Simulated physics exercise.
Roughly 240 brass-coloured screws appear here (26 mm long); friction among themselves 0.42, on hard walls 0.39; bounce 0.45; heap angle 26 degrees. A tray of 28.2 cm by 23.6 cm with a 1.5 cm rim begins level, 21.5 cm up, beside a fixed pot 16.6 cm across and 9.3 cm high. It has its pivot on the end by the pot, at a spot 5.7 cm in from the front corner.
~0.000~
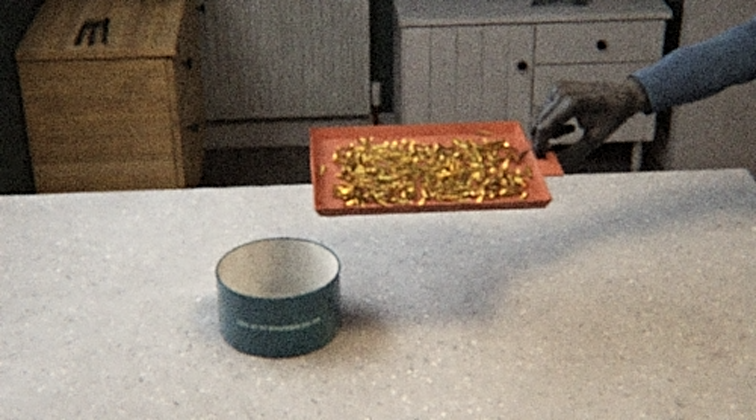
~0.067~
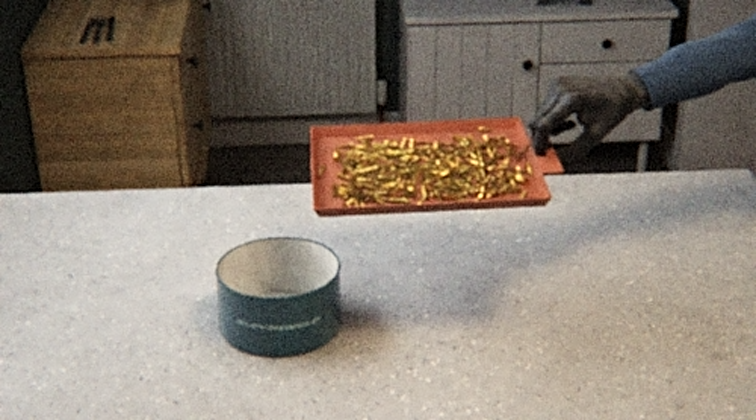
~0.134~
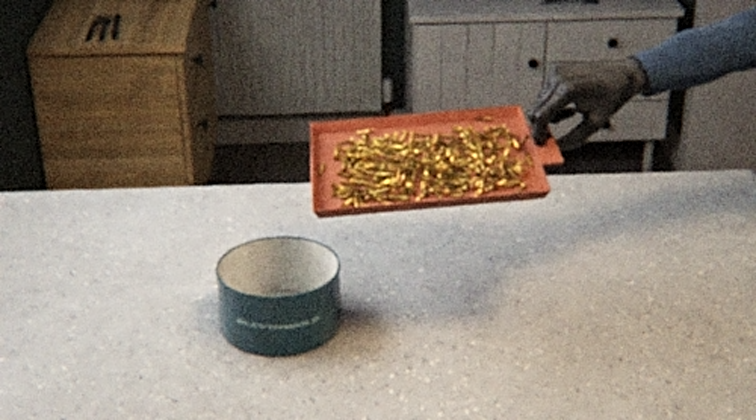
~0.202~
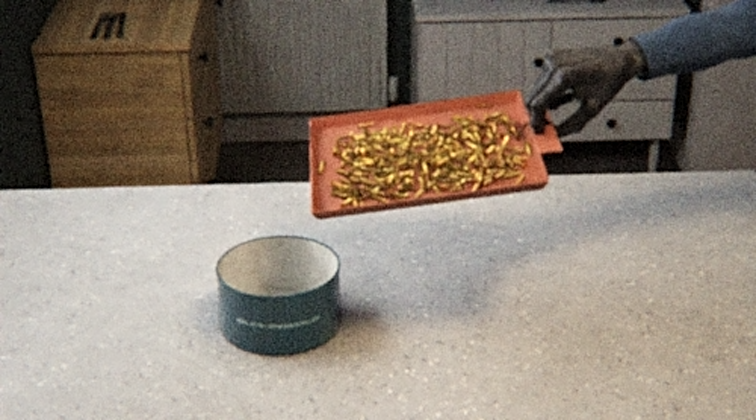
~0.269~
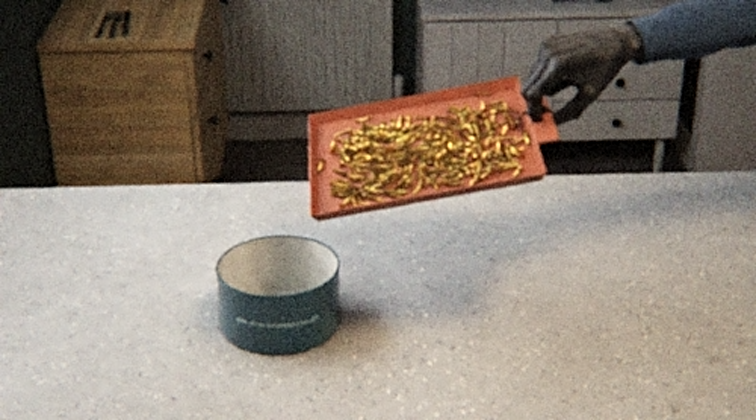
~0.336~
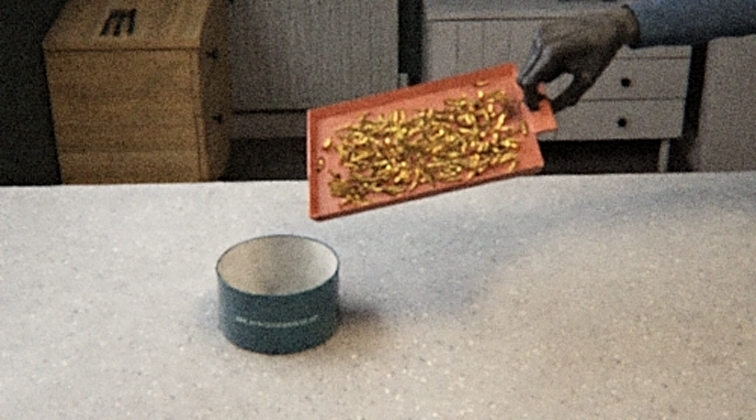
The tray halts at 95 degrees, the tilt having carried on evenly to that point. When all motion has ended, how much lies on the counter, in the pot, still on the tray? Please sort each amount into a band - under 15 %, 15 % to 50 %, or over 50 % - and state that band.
Counter: Over 50 %; pot: 15 % to 50 %; tray: Under 15 %.
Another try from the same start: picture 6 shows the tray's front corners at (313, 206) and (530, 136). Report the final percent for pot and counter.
Pot 65 % / counter 35 %.
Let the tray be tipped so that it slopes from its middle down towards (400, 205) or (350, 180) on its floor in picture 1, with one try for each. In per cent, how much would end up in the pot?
The share comes to about 0 in a hundred, then about 70 in a hundred.
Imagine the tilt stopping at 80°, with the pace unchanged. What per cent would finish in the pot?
It would land at about 30 percent.
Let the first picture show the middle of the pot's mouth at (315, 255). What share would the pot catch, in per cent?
With the pot there, close to 10 per cent.
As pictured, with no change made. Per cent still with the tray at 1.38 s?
Close to 10 in a hundred.
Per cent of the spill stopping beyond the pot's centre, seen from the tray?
About 40 percent of the spill.
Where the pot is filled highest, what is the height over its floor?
Top level: Approx. 2.0 cm.
Then, at 0.96 s, tilt 53 degrees; the tray holds 80 %, the pot 0 %.
After 1.38 s, tilt 78 degrees; the tray holds 10 %, the pot 25 %.
After 1.87 s, tilt 95 degrees; the tray holds 0 %, the pot 25 %.
By 2.2 s all is still; counter 75 %, pot 25 %, tray 0 %.
